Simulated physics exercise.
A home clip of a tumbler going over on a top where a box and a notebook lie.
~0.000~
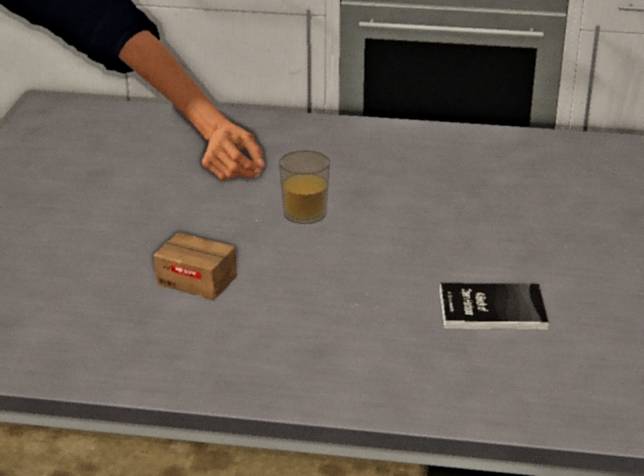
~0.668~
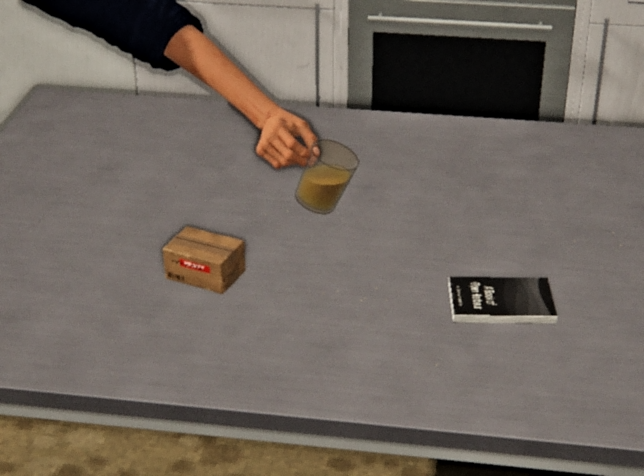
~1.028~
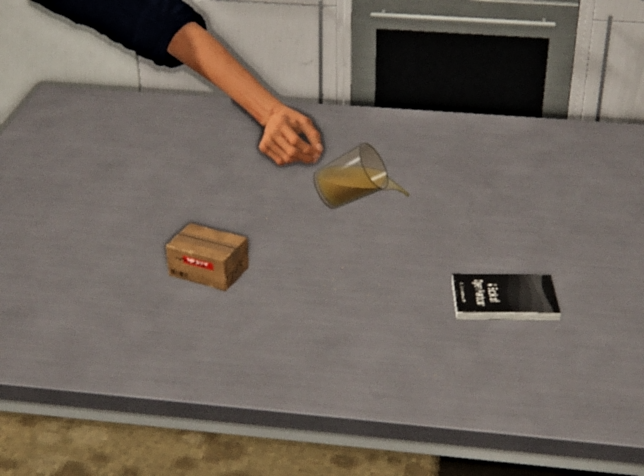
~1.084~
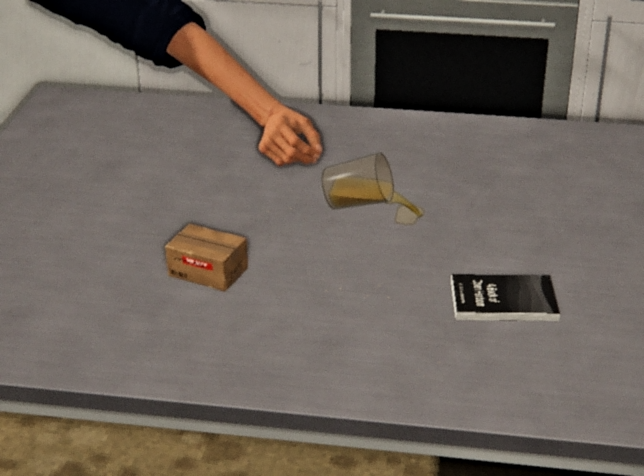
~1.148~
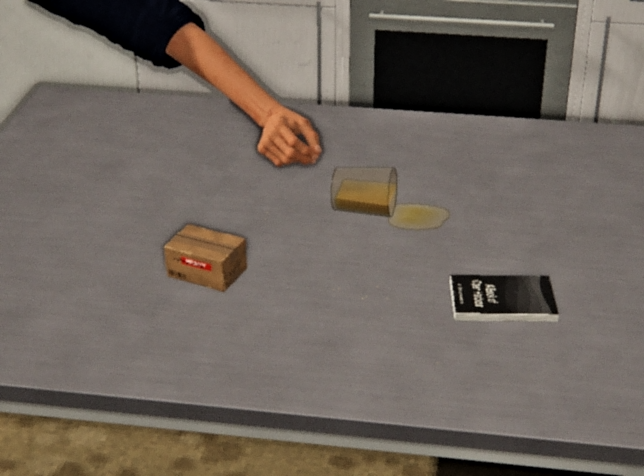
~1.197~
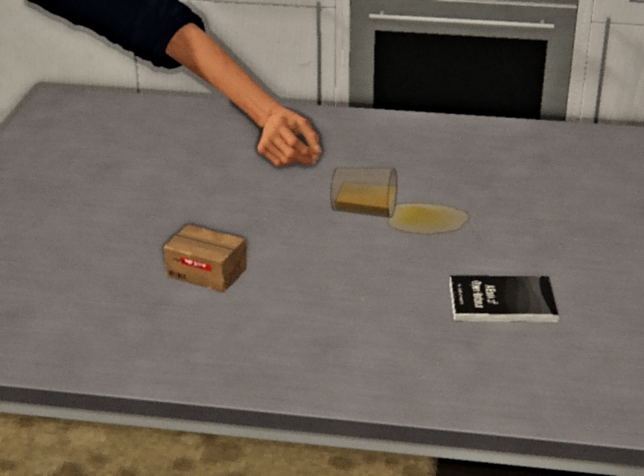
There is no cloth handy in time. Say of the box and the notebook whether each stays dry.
At the end, the box does not need wiping, the notebook needs wiping.
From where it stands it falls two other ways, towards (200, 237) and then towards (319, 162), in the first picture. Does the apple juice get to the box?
Toward the first point it is caught by the spill; toward the second it avoids the spill.
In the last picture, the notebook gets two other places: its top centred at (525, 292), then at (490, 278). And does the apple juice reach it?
In case one it is hit by the spill, and in case two it is hit by the spill.
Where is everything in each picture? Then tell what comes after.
In the first frame, it stands upright; tumbler (305, 186) about half full; box (195, 250); notebook (493, 302).
The second frame shows pushed off balance; tumbler (326, 177) tipped 20°.
In the third frame, it is falling; tumbler (351, 177) tipped 55°; notebook (505, 293).
In the fourth frame, it is falling; tumbler (359, 182) tipped 70°; a puddle starts at (409, 214); box (206, 242).
In the fifth frame, it is down; tumbler (366, 191) tipped 85°; a puddle starts at (416, 216).
In the sixth frame, it is down; tumbler (366, 191) tipped 85°; a puddle starts at (422, 217); box (205, 243); notebook (503, 294).
Around 1.6 s, the puddle covers about as much as a tray; the box is still dry; the notebook is still dry.
Around 2.3 s, the puddle covers about as much as a big tray; the box is still dry; the notebook is soaking at its edge.
Around 3.6 s, the puddle covers about as much as a big tray; the box is still dry; the notebook is soaking at its edge.
